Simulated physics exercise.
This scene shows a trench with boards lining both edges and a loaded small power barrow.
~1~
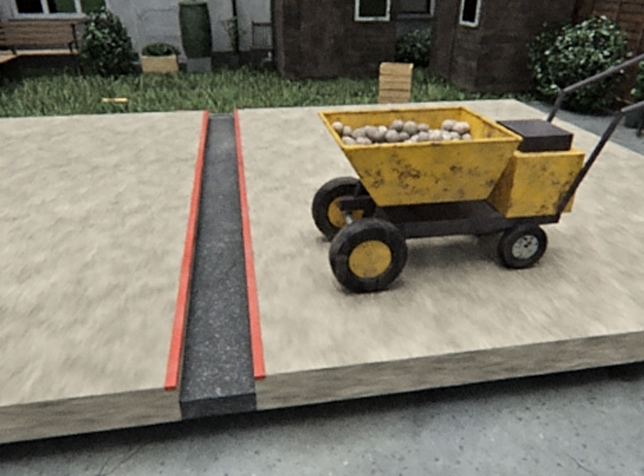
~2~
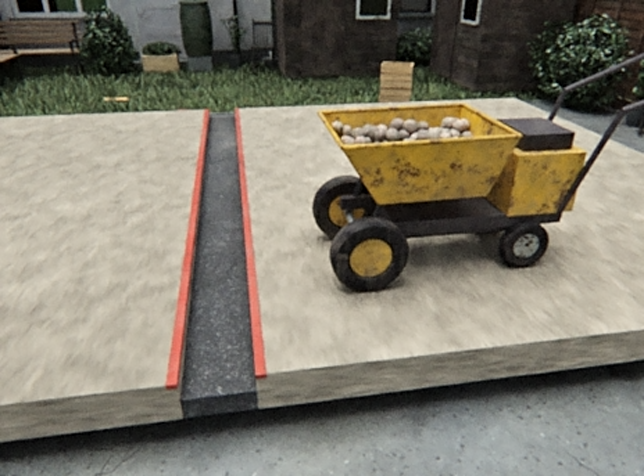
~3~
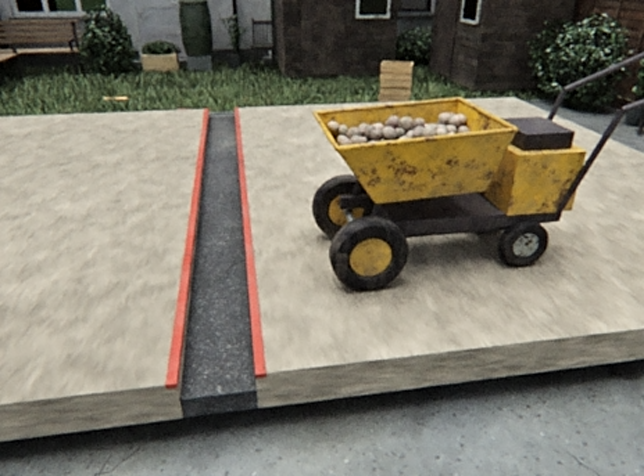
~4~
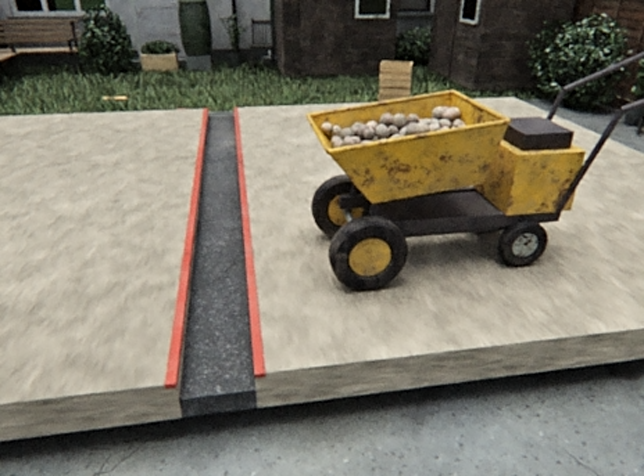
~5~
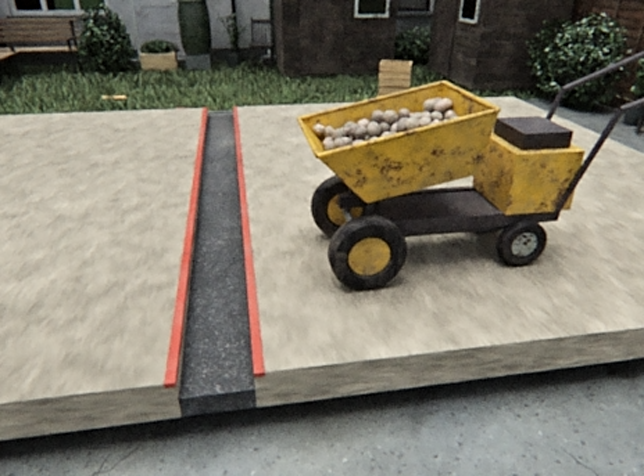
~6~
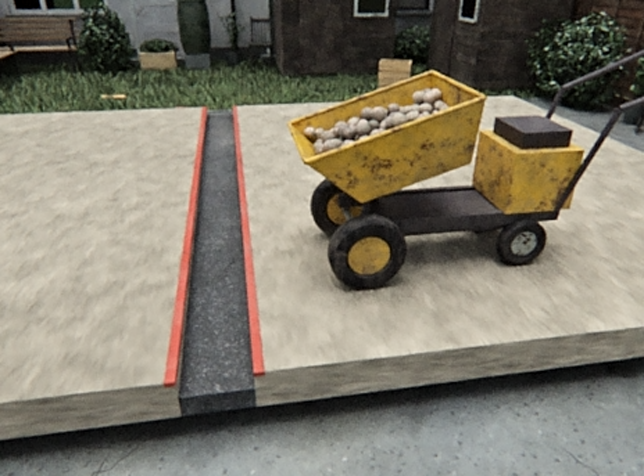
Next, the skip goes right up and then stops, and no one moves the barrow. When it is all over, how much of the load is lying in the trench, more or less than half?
By then the trench holds more than half of it.
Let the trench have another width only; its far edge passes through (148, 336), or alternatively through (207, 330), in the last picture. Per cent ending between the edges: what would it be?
90 %, then 40 %.
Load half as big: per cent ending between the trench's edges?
I'd reckon close to 90 in every hundred.
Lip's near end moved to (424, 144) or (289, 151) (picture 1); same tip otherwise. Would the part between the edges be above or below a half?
Position 1 falls short of half; position 2 falls short of half.
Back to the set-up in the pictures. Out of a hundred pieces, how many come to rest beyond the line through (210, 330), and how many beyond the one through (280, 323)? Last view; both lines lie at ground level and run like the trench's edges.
In order: Near 40 %, then 90 %.
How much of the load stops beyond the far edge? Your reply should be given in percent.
It comes to 15 per cent or so.
Soon, skip tipped steeply; all in the skip.
A while on, skip tipped right over; about two thirds in the skip; about a third in or heaped over the trench; a stray few falling.
Towards the end, skip tipped right over; a small part in the skip; a stray few short of the trench; about two thirds in or heaped over the trench; a small part beyond it.
Finally, skip tipped right over; a small part in the skip; a stray few short of the trench; about two thirds in or heaped over the trench; a small part beyond it.
